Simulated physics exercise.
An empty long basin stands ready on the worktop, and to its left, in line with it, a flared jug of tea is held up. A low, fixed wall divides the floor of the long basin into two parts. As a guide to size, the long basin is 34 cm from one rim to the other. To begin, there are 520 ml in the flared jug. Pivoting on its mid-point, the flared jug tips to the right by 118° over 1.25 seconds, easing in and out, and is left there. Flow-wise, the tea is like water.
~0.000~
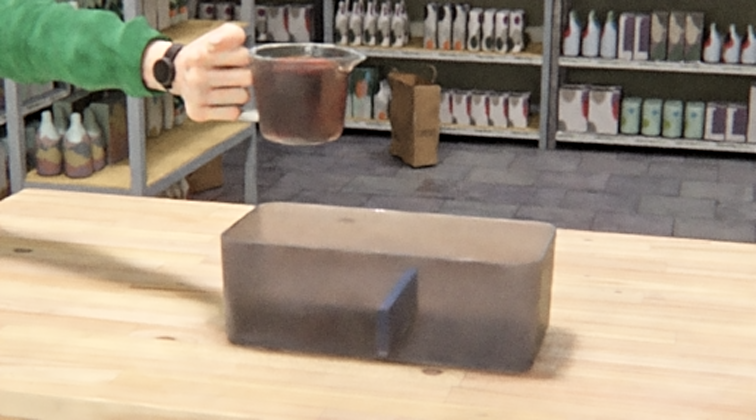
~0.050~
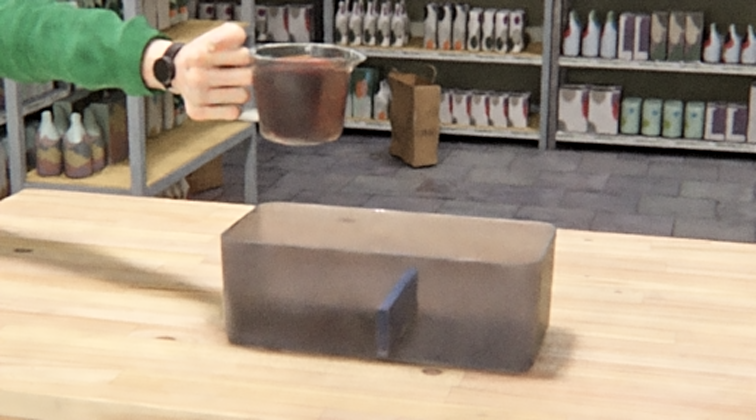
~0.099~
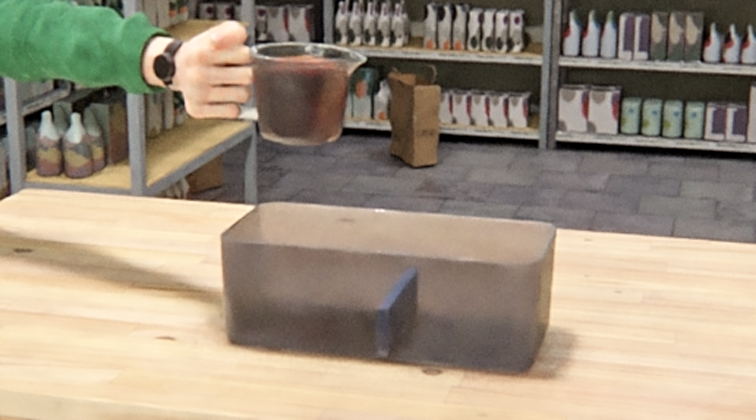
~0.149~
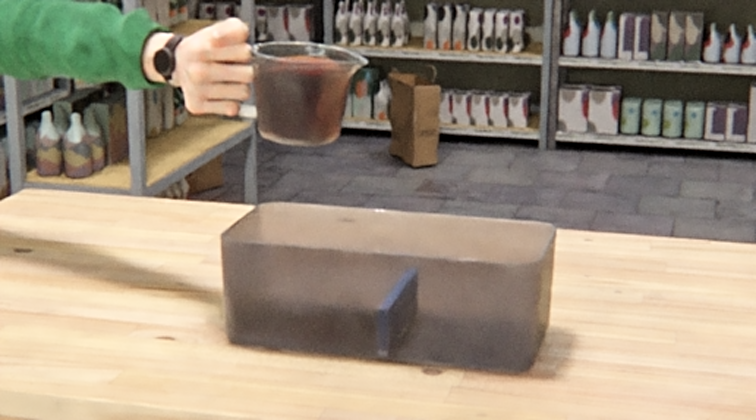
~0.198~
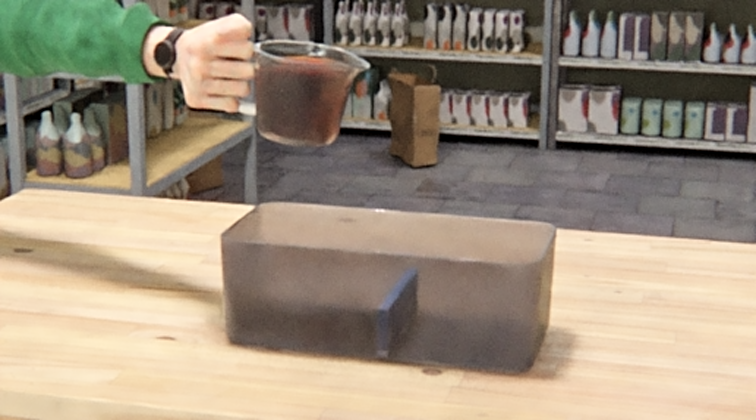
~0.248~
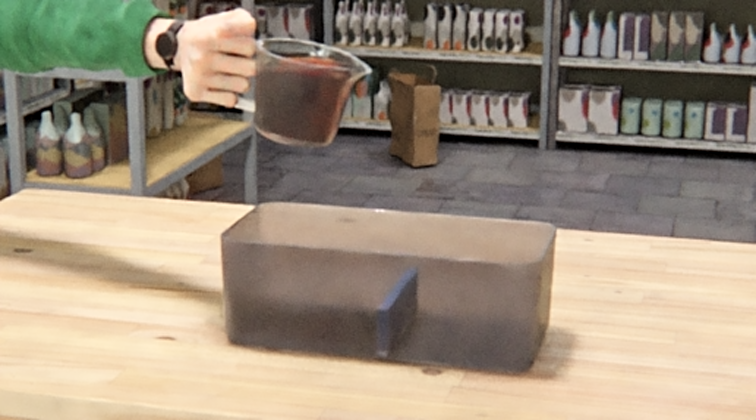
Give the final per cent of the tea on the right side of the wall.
The right side ends with about 72 per cent.
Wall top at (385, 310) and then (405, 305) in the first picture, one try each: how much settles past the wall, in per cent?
Roughly 80 per cent, then 70 per cent.
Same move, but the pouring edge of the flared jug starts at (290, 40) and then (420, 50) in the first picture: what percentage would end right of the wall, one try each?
First 5, then 95 per cent.
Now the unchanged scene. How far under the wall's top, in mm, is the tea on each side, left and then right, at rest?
On the left it's about 48 mm; on the right, about 36 mm.
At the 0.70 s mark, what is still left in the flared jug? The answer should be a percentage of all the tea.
About 62 per cent.
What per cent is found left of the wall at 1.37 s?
Left share: Approx. 26 %.
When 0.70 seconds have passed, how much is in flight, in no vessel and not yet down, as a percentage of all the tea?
Around 24 in a hundred.
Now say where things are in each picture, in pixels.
In the first frame, it leans 0°; its right rim is at (365, 57); the tea meets the walls at (258, 62) and (350, 67); the long basin's rim runs from (240, 221) to (548, 245); the wall's top is at (399, 289).
In the second frame, it leans 0°; its right rim is at (365, 58); the tea meets the walls at (259, 62) and (350, 67).
In the third frame, it leans 2°; its right rim is at (366, 59); the tea meets the walls at (259, 61) and (350, 68).
In the fourth frame, it leans 4°; its right rim is at (368, 62); the tea meets the walls at (260, 62) and (352, 69).
In the fifth frame, it leans 7°; its right rim is at (369, 66); the tea meets the walls at (261, 63) and (355, 69).
In the sixth frame, it leans 11°; its right rim is at (371, 71); the tea meets the walls at (263, 64) and (359, 70).
After 0.70 s the tilt is 70° and 61 per cent is still to pour, 0 is left of the wall and 14 right of it.
After 1.03 s the tilt is 109° and 6 per cent is still to pour, 15 is left of the wall and 70 right of it.
After 1.37 s the tilt is 118° and 0 per cent is still to pour, 27 is left of the wall and 72 right of it.
After 1.75 s the tilt is 118° and 0 per cent is still to pour, 27 is left of the wall and 72 right of it.
In the end 27 per cent lies left of the wall, 72 right of it and 1 outside.
